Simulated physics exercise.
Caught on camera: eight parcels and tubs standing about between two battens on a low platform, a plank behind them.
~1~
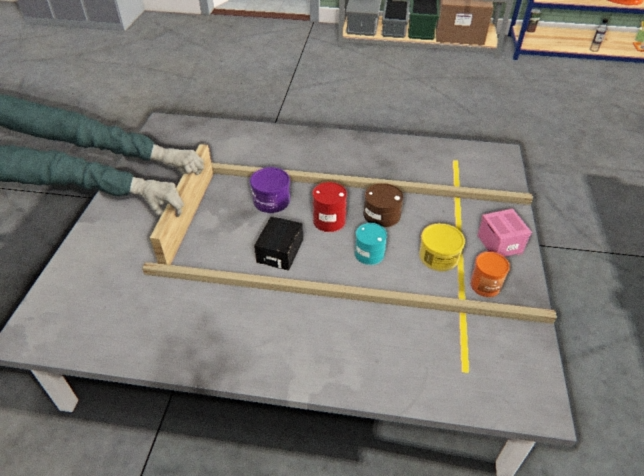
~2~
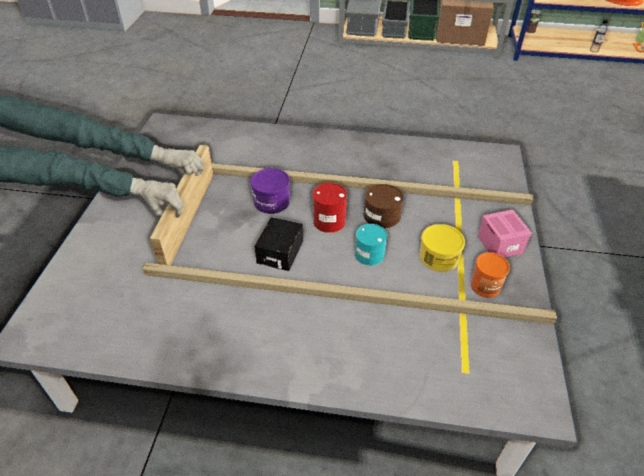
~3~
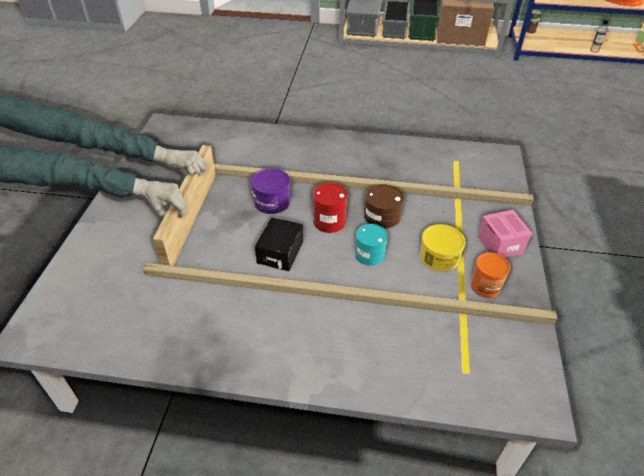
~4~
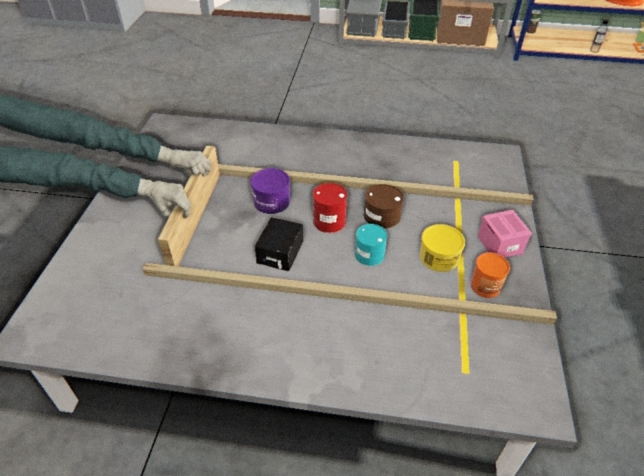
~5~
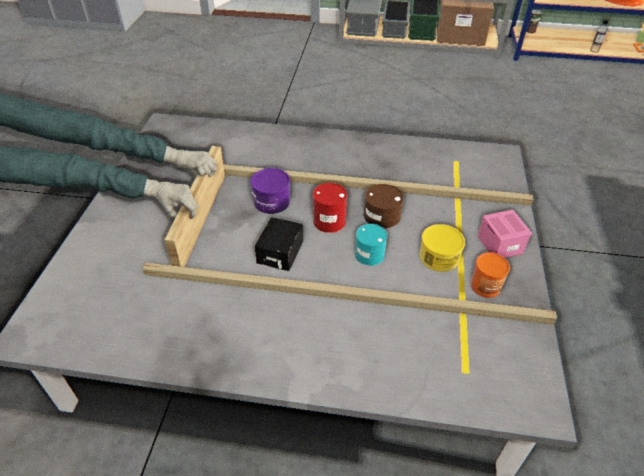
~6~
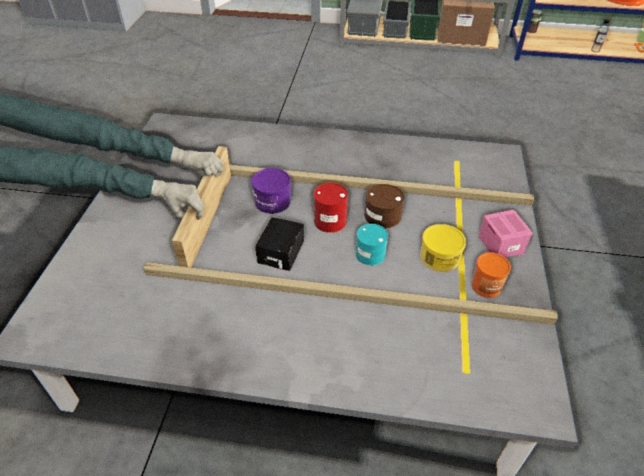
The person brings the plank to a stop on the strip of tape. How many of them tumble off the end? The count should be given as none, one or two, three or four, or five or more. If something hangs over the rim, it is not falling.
Final count: One or two.
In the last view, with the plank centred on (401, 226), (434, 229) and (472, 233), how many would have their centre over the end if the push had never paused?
0, 0 and 2.
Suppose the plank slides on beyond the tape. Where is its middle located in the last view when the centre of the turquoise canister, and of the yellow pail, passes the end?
Near (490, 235) and (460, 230).
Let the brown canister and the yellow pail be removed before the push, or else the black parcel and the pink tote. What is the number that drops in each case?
The count is 0 in one try and 0 in the other, in that order.
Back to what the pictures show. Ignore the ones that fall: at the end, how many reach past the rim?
I make it 1.
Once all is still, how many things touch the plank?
3 touch it.
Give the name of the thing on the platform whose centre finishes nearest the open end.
It would be the yellow pail.
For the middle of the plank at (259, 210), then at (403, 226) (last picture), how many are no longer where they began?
Answer - first 1, then 7.
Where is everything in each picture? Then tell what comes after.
Pink tote (503, 235); orange pail (489, 275); yellow pail (441, 248); plank (185, 202); tape (460, 247), in the first frame.
Orange pail (489, 276); black parcel (280, 244), in the second frame.
Yellow pail (441, 249); red canister (330, 208), in the third frame.
Pink tote (503, 235); purple pail (271, 191), in the fourth frame.
Orange pail (489, 276); brown canister (383, 206), in the fifth frame.
Pink tote (504, 235); orange pail (490, 276); yellow pail (442, 248); plank (205, 205); tape (461, 247), in the sixth frame.
A little later, none off yet; pink tote at rest near (504, 235); orange pail at rest near (490, 276); yellow pail at rest near (442, 248).
Next, none off yet; pink tote shifted a little near (519, 232); orange pail at rest near (490, 276); yellow pail shifted about its own width near (497, 251).
When it is over, the number that fall off is one or two; down, pink tote.
